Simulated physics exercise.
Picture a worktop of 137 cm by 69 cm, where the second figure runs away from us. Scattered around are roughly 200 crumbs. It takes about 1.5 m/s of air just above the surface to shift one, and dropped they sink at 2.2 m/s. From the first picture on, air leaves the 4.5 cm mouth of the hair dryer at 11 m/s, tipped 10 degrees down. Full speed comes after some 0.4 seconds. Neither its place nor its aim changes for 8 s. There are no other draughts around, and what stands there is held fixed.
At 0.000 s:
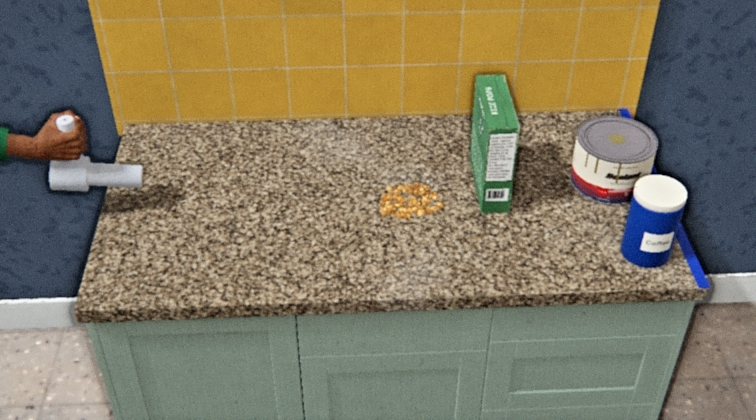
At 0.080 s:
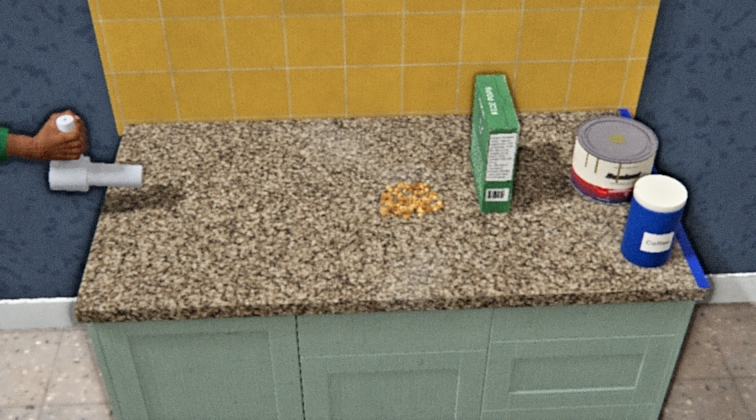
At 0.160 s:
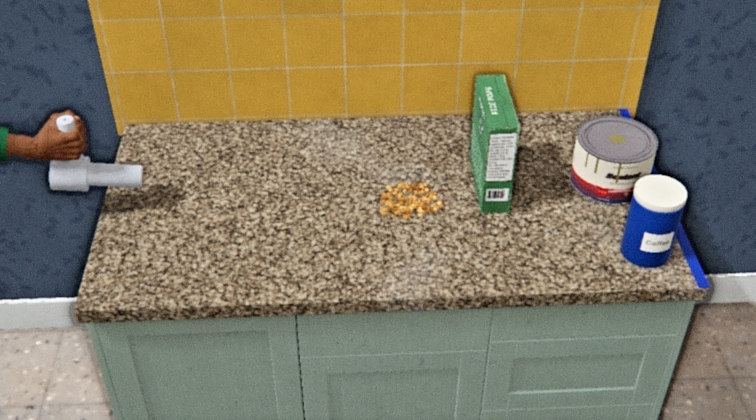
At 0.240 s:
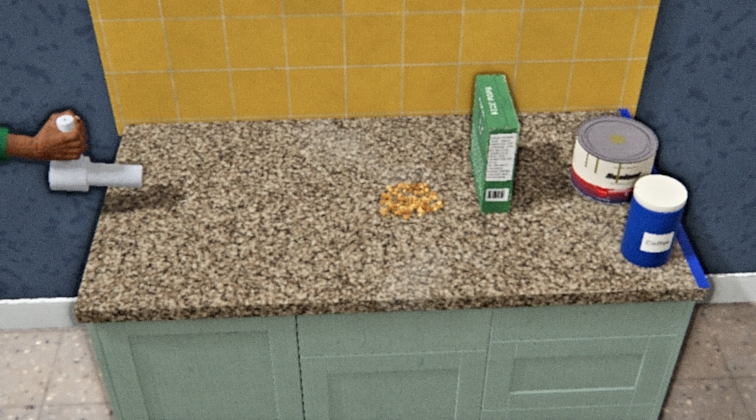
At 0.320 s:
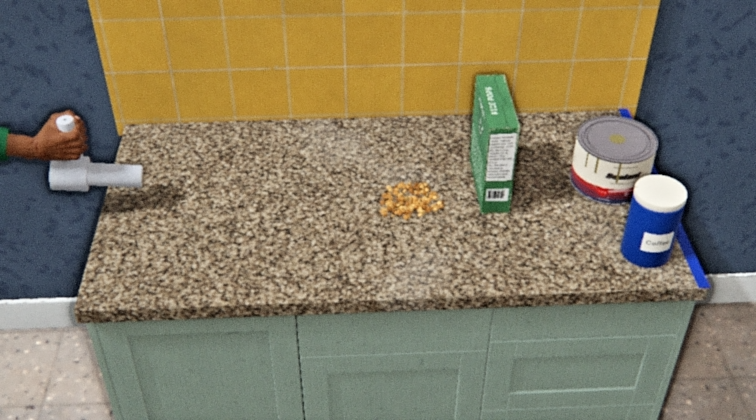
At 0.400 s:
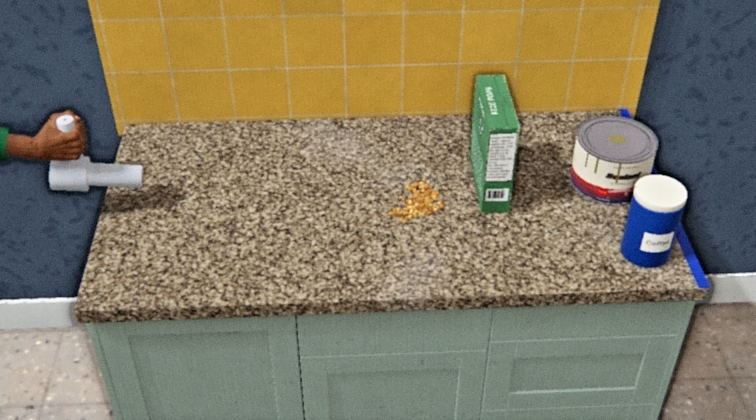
A kitchen worktop of speckled brown stone, above pale green cupboards and against yellow tiles and dark blue walls, is seen from above and in front. A hand at the left holds a pale hair dryer pointing right, with orange crumbs near the middle and a green carton, a large tin and a blue tub with a white lid at the right. The crumbs lie still at first, then some shift slightly rightward, while all else and the camera stay still.
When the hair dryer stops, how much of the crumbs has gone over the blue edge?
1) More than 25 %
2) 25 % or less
Option 2: 25 % or less.
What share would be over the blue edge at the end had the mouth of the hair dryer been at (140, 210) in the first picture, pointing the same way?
In that case roughly 50 percent.
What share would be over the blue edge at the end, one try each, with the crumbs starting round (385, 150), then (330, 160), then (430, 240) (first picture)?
Try by try: About 90 per cent, 80 per cent and 0 per cent.
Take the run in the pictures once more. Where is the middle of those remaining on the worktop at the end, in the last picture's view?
The middle is around pixel (603, 255).
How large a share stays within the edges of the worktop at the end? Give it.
Estimate: Close to 40 percent.
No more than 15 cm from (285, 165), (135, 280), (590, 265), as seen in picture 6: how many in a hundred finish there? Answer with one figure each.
In order: About 0 %, then 0 %, then 30 %.
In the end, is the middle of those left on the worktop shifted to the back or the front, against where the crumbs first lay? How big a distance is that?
Shift: Towards the near end, some 20 cm.
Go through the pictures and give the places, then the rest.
In the first picture, the middle of the crumbs is near (411, 203), none has stirred yet and the mouth of the hair dryer is at (142, 177).
In the second picture, the middle of the crumbs is near (411, 200), none has stirred yet and the blue edge is centred on (664, 188).
In the third picture, the middle of the crumbs is near (411, 200), none has stirred yet, the top of a carton is at (497, 100) and the top of a large tin is at (617, 138).
In the fourth picture, the middle of the crumbs is near (411, 200) and none has stirred yet.
In the fifth picture, the middle of the crumbs is near (411, 200) and none has stirred yet.
In the sixth picture, the middle of the crumbs is near (419, 205), the farthest in sight from the hair dryer is at (443, 203) and about 45 % have left their places.
After 1.6 s, 52 % are on the move or not yet settled, 0 % are over the blue edge; the middle of those still in play is near (611, 269).
After 2.6 s, 24 % are on the move or not yet settled, 2 % are over the blue edge; the middle of those still in play is near (602, 256).
After 4.4 s, 19 % are on the move or not yet settled, 3 % are over the blue edge; the middle of those still in play is near (602, 256).
After 8.0 s, at the end, 3 % are over the blue edge; the middle of those still in play is near (603, 255).
